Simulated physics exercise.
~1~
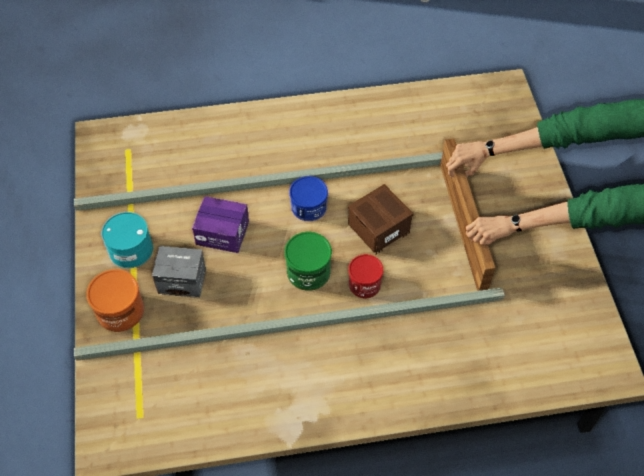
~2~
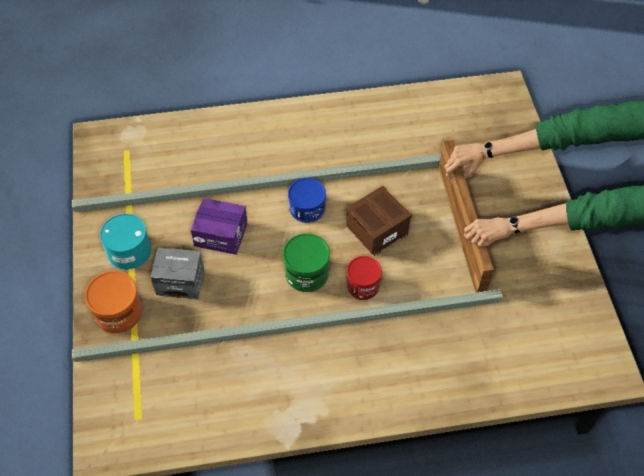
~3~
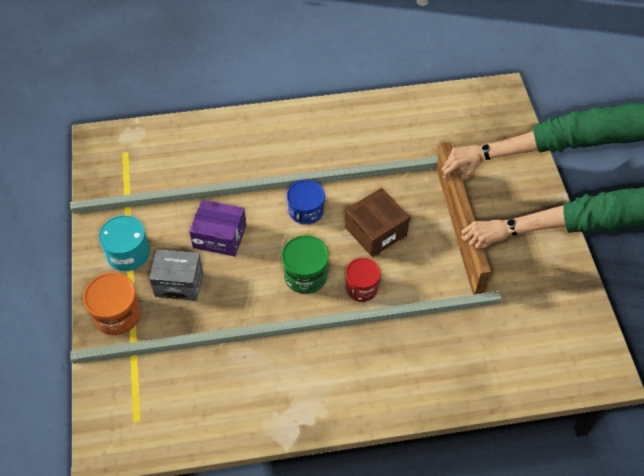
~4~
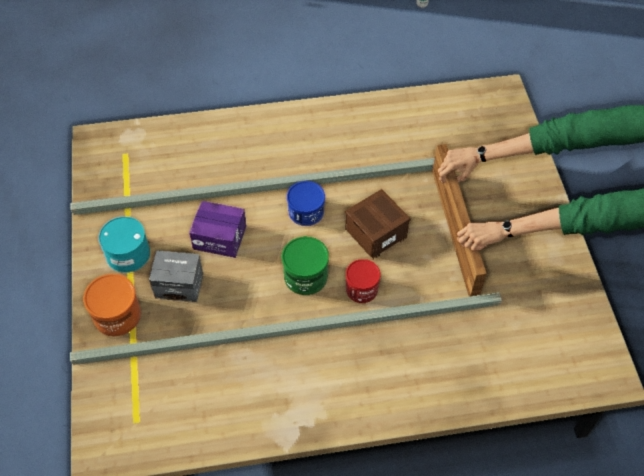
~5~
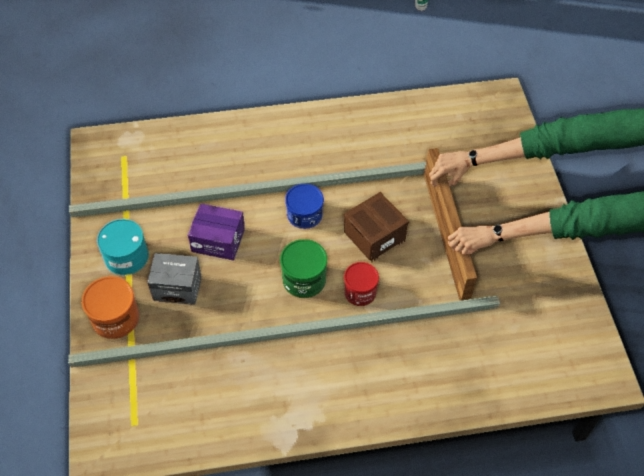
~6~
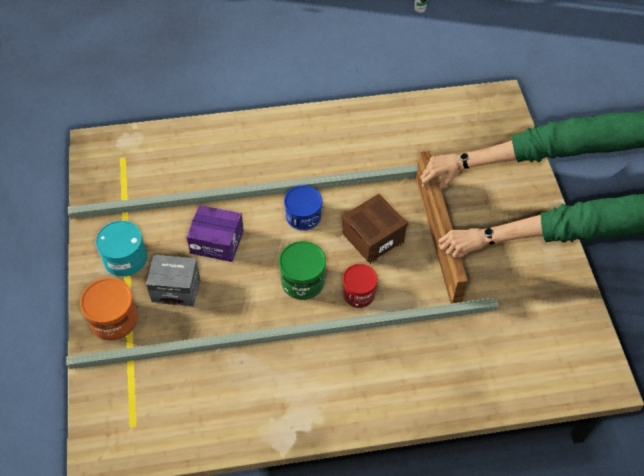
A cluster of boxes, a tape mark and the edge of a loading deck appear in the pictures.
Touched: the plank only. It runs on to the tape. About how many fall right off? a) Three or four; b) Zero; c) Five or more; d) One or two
a.
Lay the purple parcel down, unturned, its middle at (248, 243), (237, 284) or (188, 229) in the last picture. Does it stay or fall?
Well, one by one, it ends up down, ends up down and ends up down.
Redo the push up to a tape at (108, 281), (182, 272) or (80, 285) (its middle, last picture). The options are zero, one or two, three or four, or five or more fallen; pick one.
In the order of the places given: Either three or four; one or two; 5 or more.
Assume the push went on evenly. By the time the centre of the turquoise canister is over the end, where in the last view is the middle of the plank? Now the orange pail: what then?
When the turquoise canister crosses, the middle is near (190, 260); when the orange pail crosses, near (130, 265).
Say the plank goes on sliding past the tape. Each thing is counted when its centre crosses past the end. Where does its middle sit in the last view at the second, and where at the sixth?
At (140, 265) for the second, at (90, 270) for the sixth.
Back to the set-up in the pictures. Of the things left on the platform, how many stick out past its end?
The number would be 0.
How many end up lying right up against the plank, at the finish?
Total: 4.
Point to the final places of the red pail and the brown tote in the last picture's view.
In order, first (110, 332), then (100, 257).
A little later, none off yet; orange pail at rest near (110, 310); turquoise canister at rest near (122, 249); grey box at rest near (174, 281).
Next, none off yet; orange pail shifted a little near (100, 315); turquoise canister shifted about its own width near (64, 249); grey box shifted well along near (102, 276).
When it is over, the number that fall off is three or four; down, purple parcel, grey box, turquoise canister and orange pail.
